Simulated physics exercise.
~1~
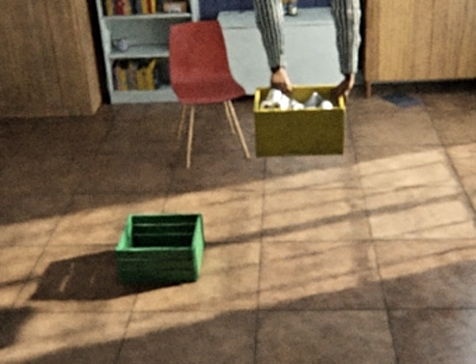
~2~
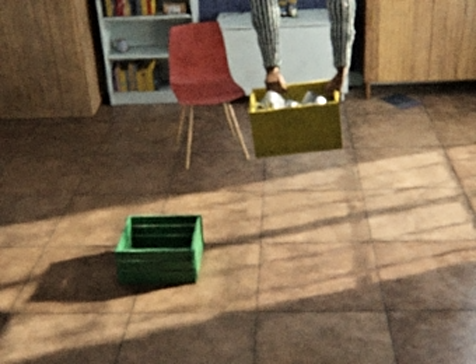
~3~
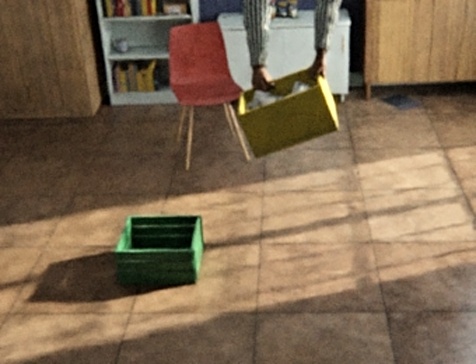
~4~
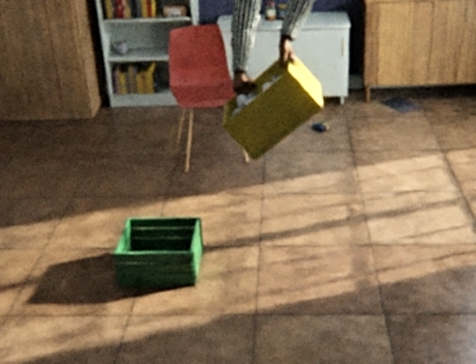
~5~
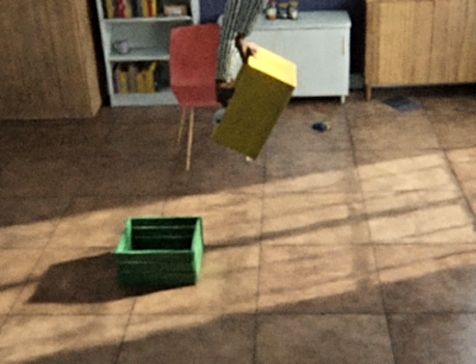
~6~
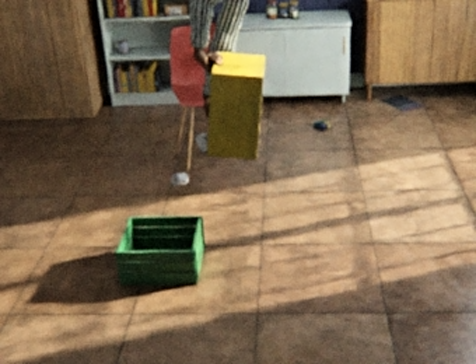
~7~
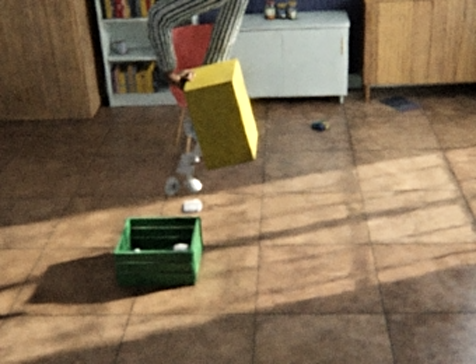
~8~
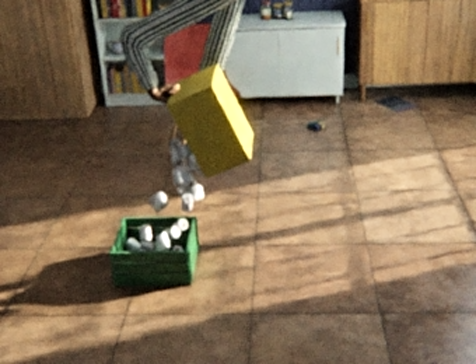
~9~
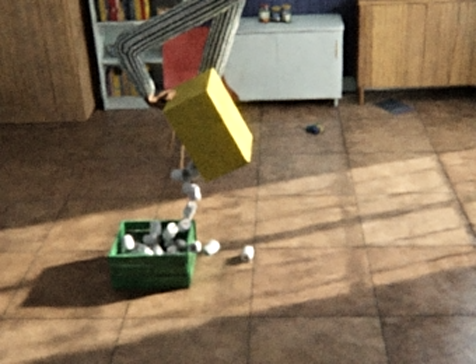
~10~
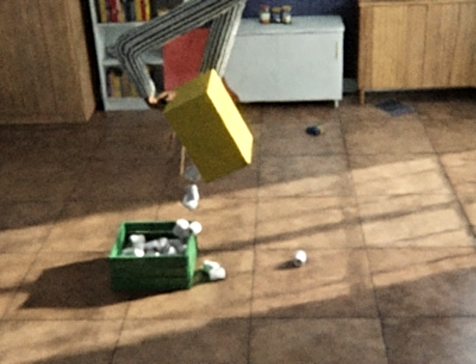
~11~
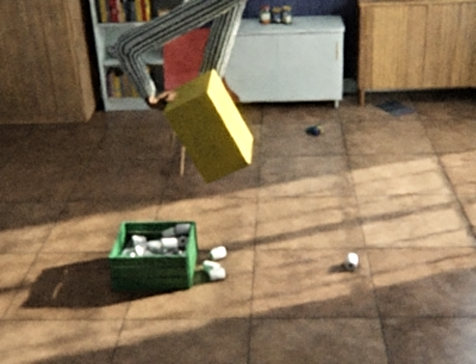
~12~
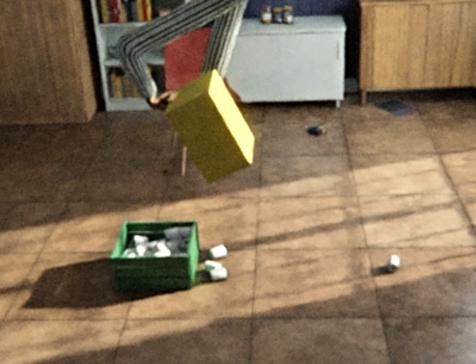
Sunlit room with tiled floor, hands tipping white rolls from a yellow crate into a green one, a few landing outside.
